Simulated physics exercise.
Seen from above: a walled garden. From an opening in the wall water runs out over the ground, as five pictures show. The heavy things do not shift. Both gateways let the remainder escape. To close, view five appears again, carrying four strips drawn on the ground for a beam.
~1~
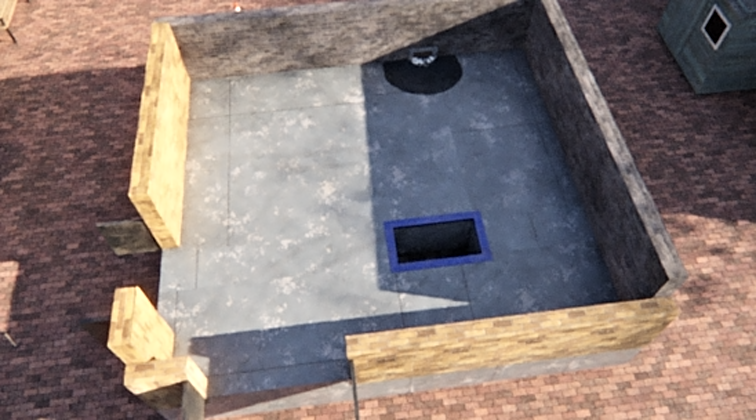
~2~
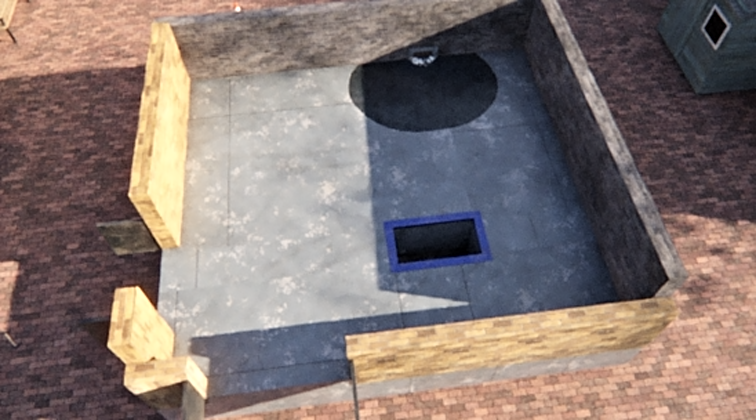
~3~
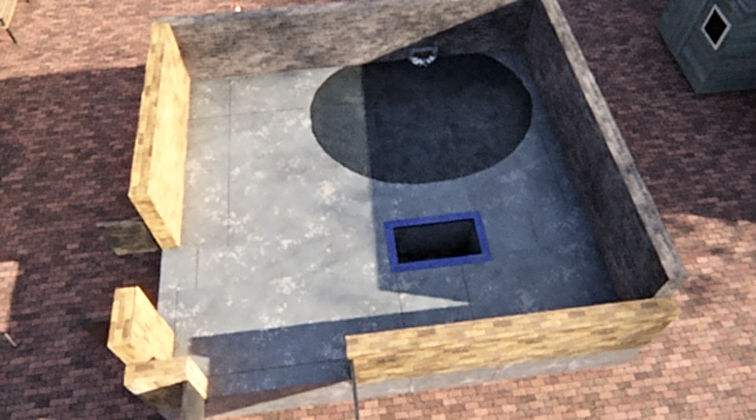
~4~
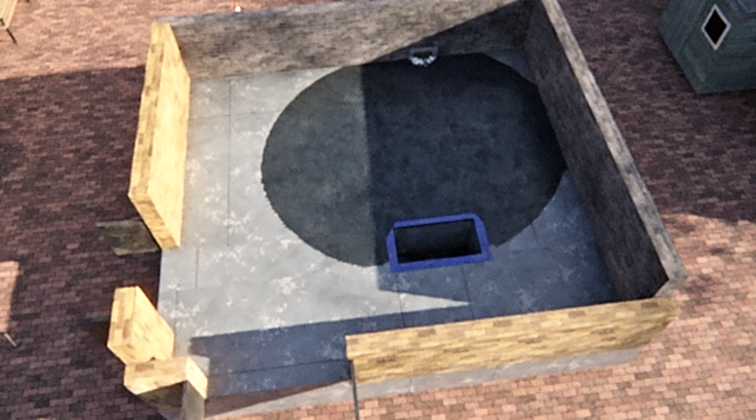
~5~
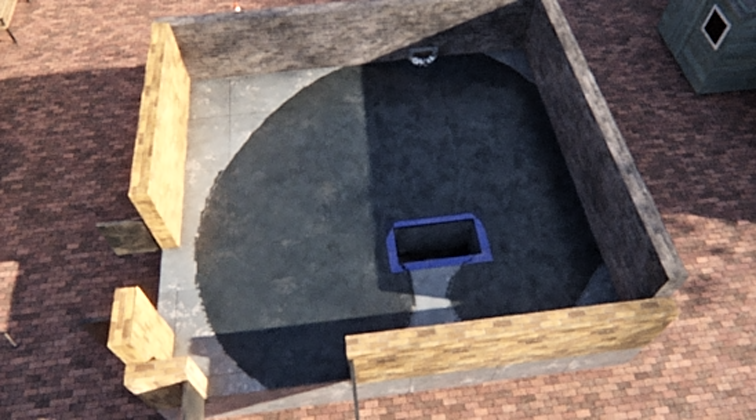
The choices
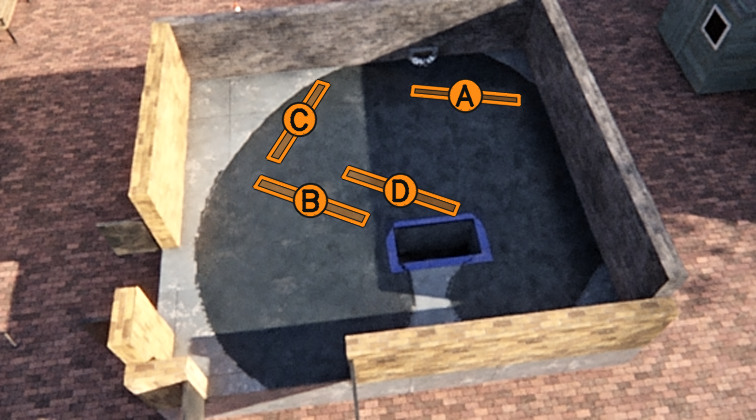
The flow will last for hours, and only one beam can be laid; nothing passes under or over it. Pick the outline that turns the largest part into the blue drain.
Choose B.
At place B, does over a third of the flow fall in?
Yes.
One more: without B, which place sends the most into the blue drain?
That would be C.
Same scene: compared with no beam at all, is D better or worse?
It is worse.
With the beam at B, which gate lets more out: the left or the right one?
The right gate.
On the marked copy, A from (412, 90) to (519, 100); B from (258, 181) to (365, 219); C from (273, 159) to (323, 83); D from (346, 172) to (456, 209).
If A is chosen, about 17 % of the stream goes into the blue drain, about 83 % out by the gates.
If B is chosen, about 55 % of the stream goes into the blue drain, about 45 % out by the gates.
If C is chosen, about 37 % of the stream goes into the blue drain, about 63 % out by the gates.
If D is chosen, about 17 % of the stream goes into the blue drain, about 83 % out by the gates.
